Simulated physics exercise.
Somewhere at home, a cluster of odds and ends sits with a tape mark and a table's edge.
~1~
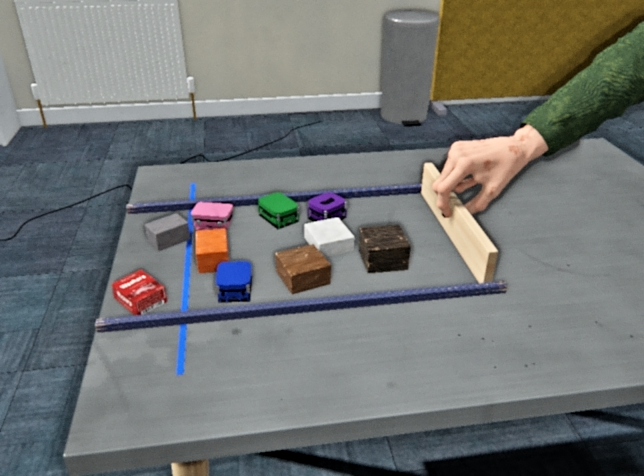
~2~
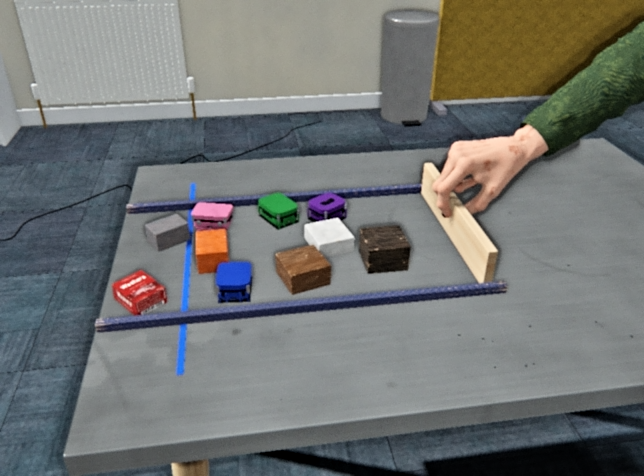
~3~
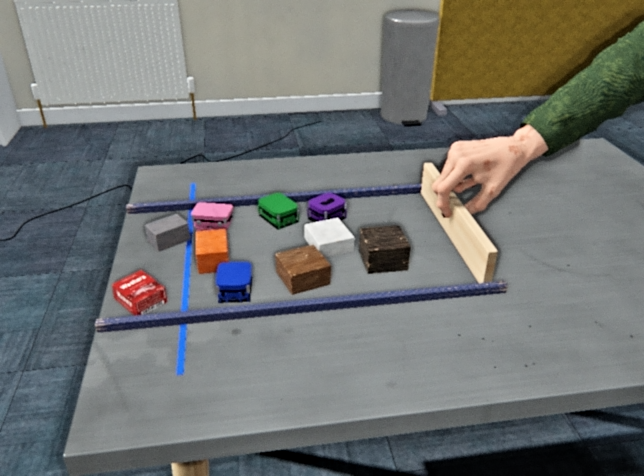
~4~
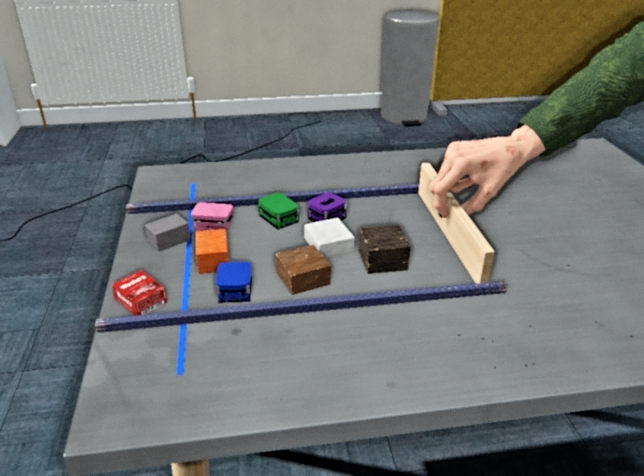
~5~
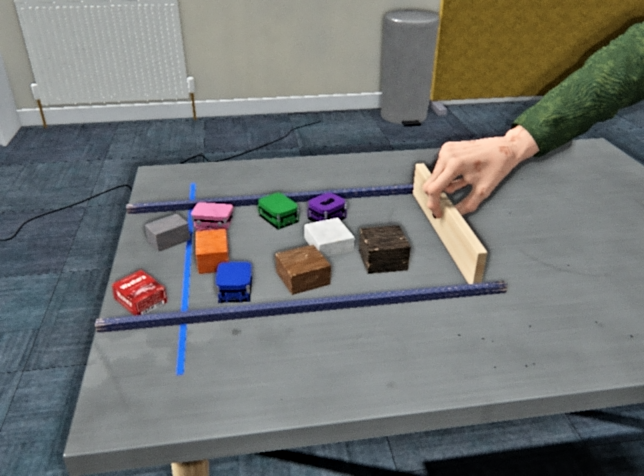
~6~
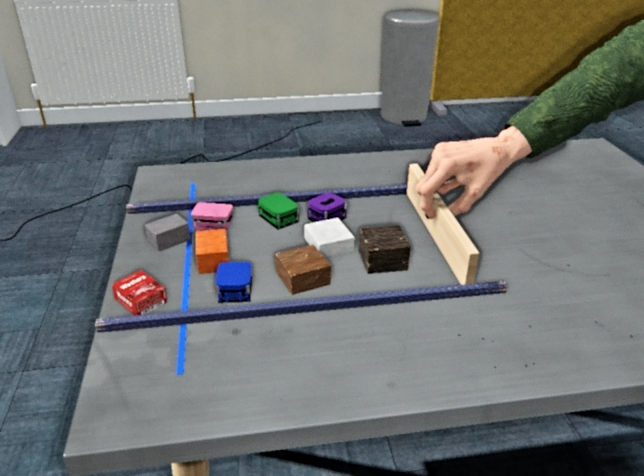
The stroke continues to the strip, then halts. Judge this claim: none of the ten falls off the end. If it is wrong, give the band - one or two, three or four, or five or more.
From what happens, the ones that come off the end make three or four in total.
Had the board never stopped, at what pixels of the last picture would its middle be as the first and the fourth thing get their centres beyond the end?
For the first, roughly (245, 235); for the next, roughly (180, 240).
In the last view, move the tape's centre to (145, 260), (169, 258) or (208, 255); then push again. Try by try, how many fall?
Tallies in the order asked: 7, 6, 2.
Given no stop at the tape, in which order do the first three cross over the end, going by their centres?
Order, earliest first: Red box, blue case, pink case.
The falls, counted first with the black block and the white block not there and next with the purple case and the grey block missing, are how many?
Count: 2 (first case); 2 (second).
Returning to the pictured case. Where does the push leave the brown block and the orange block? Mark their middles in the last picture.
The brown block stops around (115, 284); the orange block around (119, 256).
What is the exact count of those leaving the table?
3.
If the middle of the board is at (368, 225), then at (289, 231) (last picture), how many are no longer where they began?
In order, the tallies are 2 and 8.
Soon after, none off yet; red box at rest near (140, 293); grey block at rest near (168, 232); orange block at rest near (213, 251).
At rest, the number that fall off is three or four; fallen, blue case, pink case and red box.
